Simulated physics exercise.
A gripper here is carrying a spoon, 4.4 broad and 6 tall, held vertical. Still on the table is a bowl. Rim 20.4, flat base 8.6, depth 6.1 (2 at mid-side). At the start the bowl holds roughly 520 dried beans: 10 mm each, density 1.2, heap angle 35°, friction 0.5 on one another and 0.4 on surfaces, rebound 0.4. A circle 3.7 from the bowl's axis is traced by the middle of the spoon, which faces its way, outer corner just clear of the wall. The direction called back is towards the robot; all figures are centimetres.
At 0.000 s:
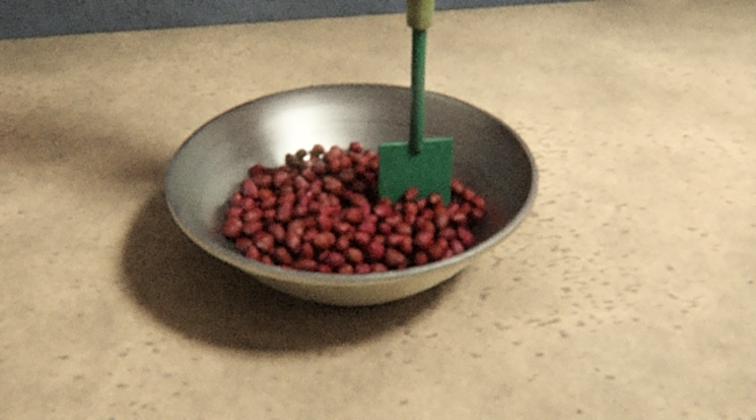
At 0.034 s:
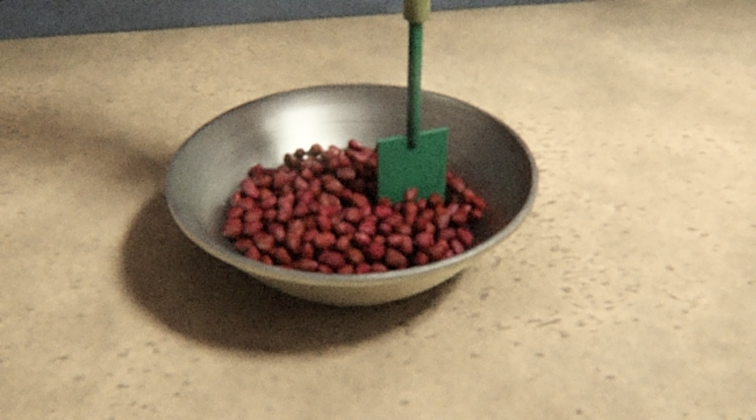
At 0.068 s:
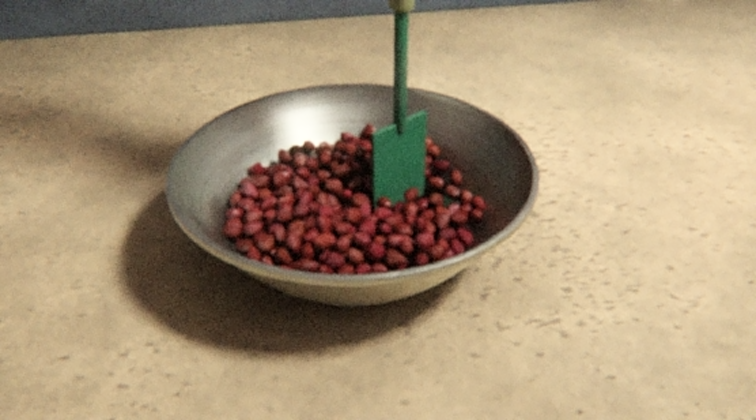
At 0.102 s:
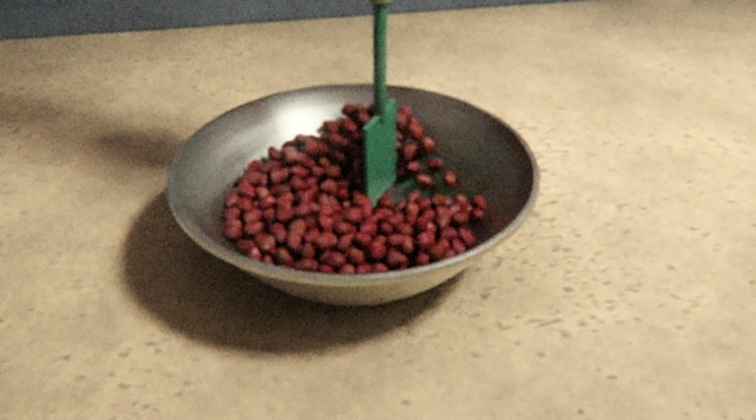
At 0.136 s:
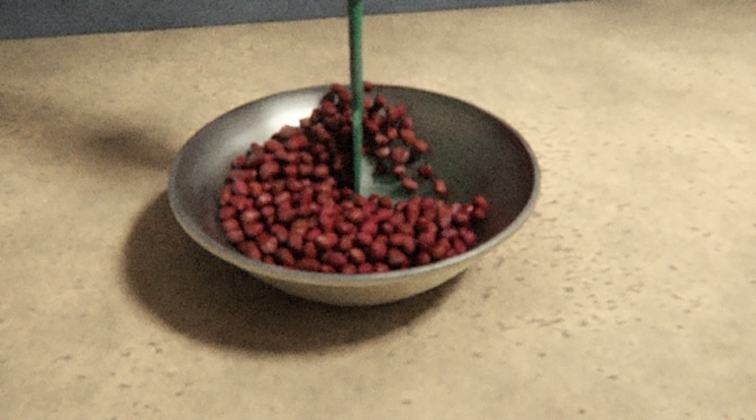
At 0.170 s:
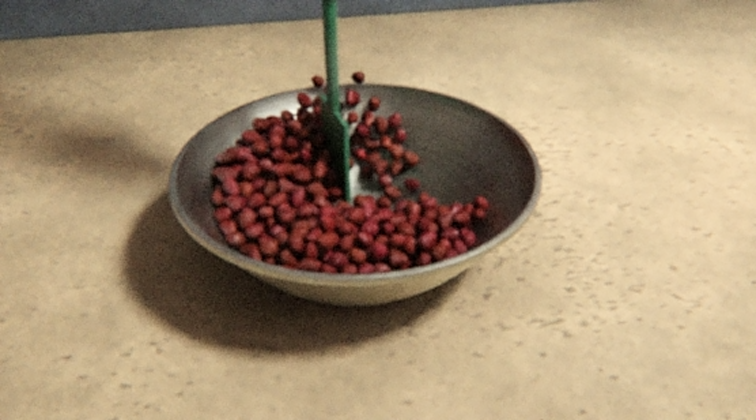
A green, flat-bladed utensil held upright sweeps leftward and back through red beans in a metal bowl, turning edge-on as it pushes them into a heap at the back rim and exposes part of the bowl's bottom.
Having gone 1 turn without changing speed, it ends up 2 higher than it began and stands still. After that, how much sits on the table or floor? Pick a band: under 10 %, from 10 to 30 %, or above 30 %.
Under 10 %.
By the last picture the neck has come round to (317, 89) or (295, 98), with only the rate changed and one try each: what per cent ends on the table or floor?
Near 5 per cent for the first, near 15 per cent for the second.
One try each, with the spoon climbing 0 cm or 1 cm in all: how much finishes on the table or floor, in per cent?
Estimates: 5 % then 5 %.
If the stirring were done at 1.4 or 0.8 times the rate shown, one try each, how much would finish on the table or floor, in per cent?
Around 15 percent for the first try and 0 percent for the second.
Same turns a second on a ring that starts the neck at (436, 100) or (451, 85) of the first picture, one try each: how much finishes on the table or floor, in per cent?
Close to 5 per cent for the first and close to 0 per cent for the second.
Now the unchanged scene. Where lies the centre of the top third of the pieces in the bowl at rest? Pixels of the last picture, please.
I'd say close to (376, 218).
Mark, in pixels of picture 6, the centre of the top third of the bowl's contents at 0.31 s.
I'd put it at around (265, 223).
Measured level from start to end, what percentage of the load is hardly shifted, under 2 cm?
Roughly 15 percent of the load.
After 0.31 s, 200° round, highest piece 8 above the table; 513 in the bowl, 2 on the table or floor, 1 in flight or on the tool.
After 0.46 s, 298° round, highest piece 9 above the table; 510 in the bowl, 6 on the table or floor.
After 0.73 s, 0° round, highest piece 6 above the table; 506 in the bowl, 10 on the table or floor.
After 1.43 s, 0° round, highest piece 5 above the table; 506 in the bowl, 10 on the table or floor.
At rest, 506 in the bowl, 10 on the table or floor. That is 2 % on the table or floor.
